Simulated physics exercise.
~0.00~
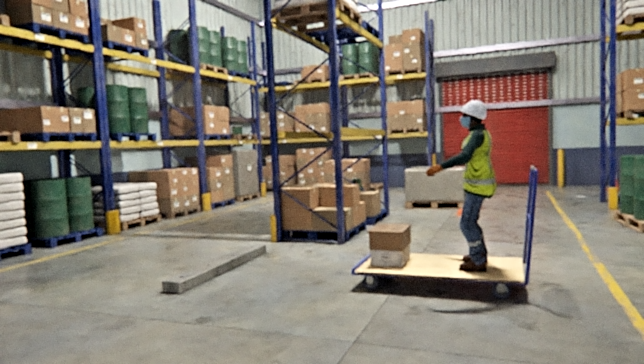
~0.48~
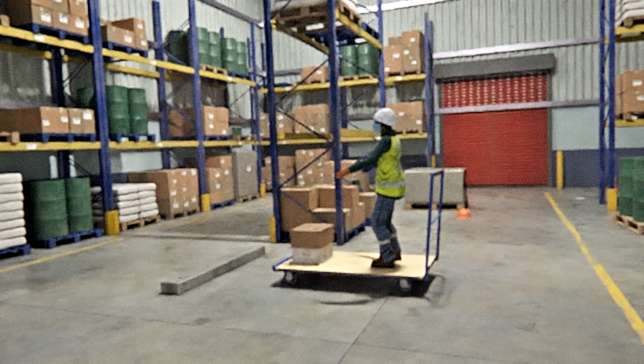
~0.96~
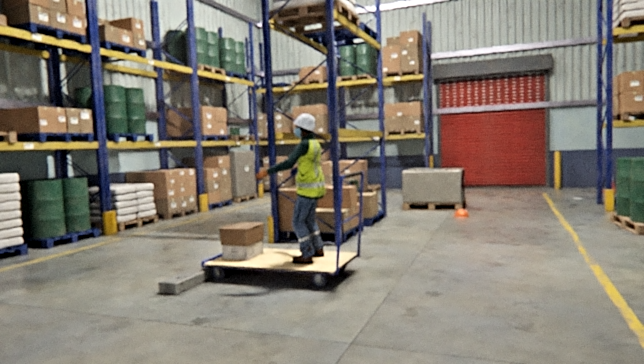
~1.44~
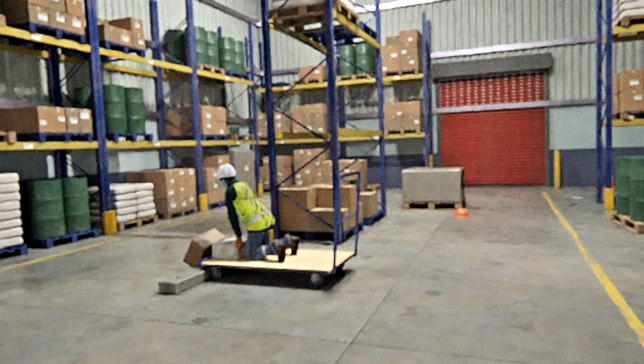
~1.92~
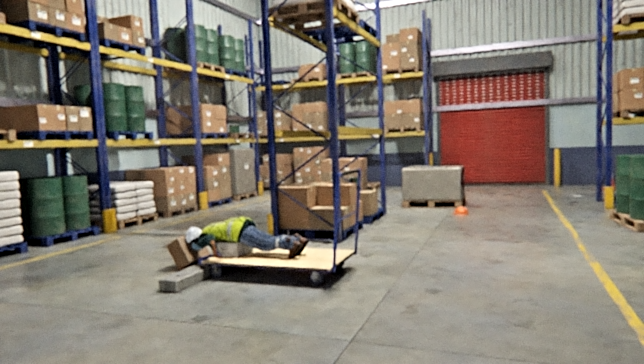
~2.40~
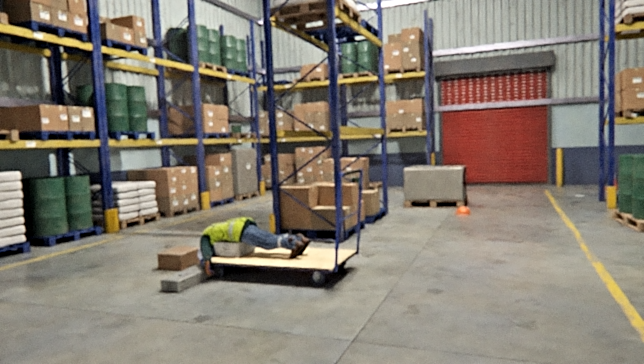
Worker in hard hat riding a trolley left into a low kerb, pitching face down as the top box tumbles off the front.
